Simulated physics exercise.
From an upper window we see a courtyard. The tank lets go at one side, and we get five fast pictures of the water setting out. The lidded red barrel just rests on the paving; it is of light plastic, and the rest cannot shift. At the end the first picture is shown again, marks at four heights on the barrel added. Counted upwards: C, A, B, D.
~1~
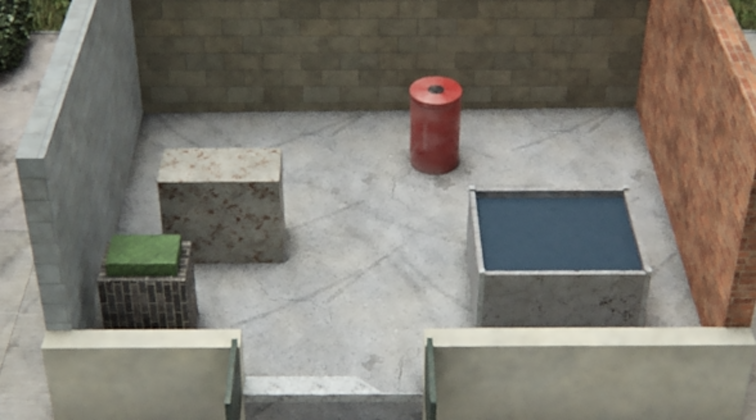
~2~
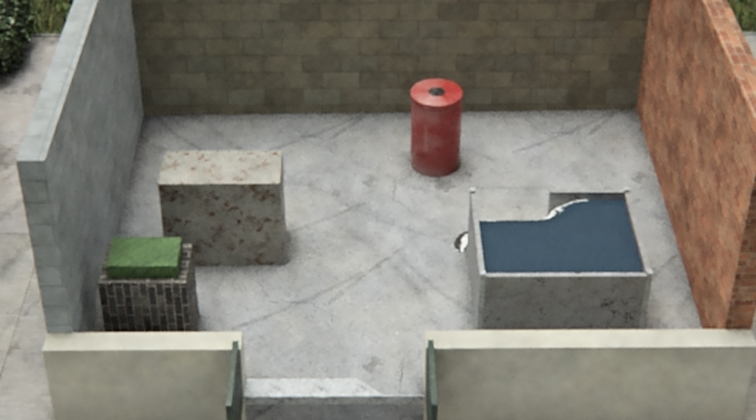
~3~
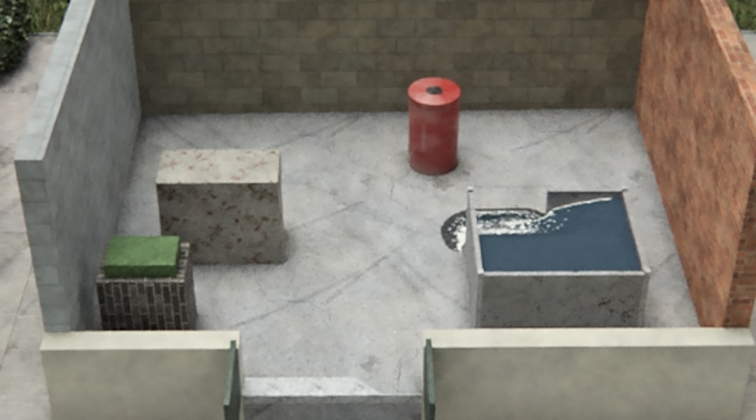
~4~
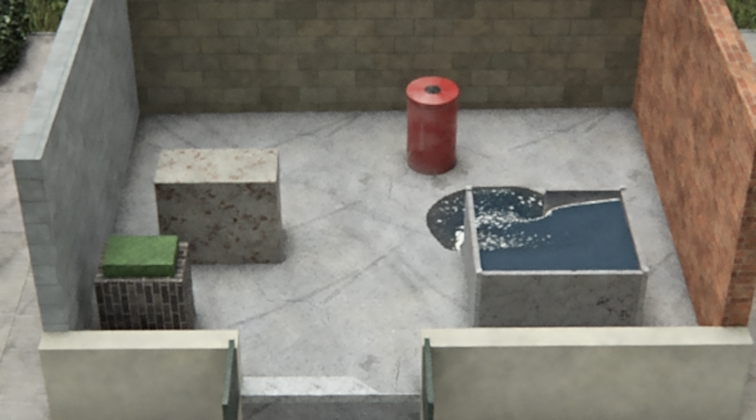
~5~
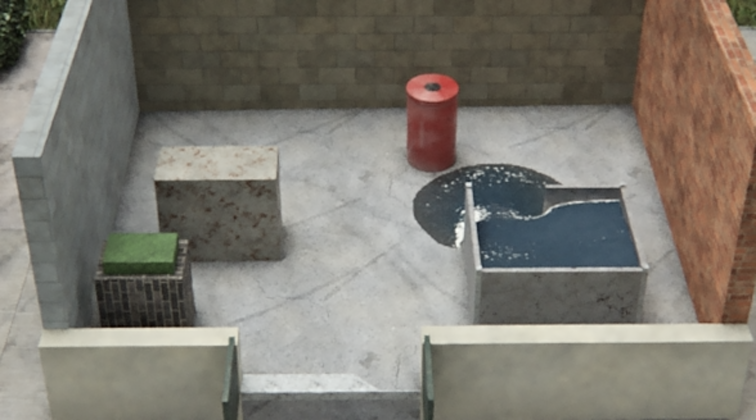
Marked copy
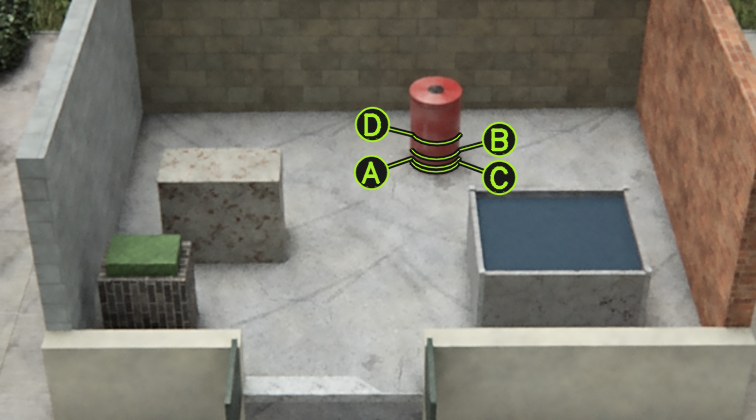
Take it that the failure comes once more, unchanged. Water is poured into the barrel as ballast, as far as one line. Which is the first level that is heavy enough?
Use mark D.
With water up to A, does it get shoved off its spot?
Yes, it does.
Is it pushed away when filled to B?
Yes, that goes wrong.
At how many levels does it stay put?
One.
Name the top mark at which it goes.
That would be B.
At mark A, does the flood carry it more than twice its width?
Yes, clearly.
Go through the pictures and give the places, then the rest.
In the first picture, lid of the red barrel at (437, 90); tank full, its middle at (556, 236); open gate at (333, 333).
In the second picture, water covers 1 % of the ground, mostly out of sight from here.
In the third picture, 3 % of the ground under water, its edge towards the barrel at (455, 220).
In the fourth picture, 5 % of the ground under water, its edge towards the barrel at (451, 198).
In the fifth picture, lid of the red barrel at (433, 87); 8 % of the ground under water, its edge towards the barrel at (450, 178).
In lime, A at (436, 167); B at (436, 159); C at (436, 171); D at (437, 143); from the bottom up C, A, B, D.
With A, it is pushed about 4 times its own width away.
With B, it is pushed about its own width away.
With C, it is pushed about 5 times its own width away.
With D, it does not move.
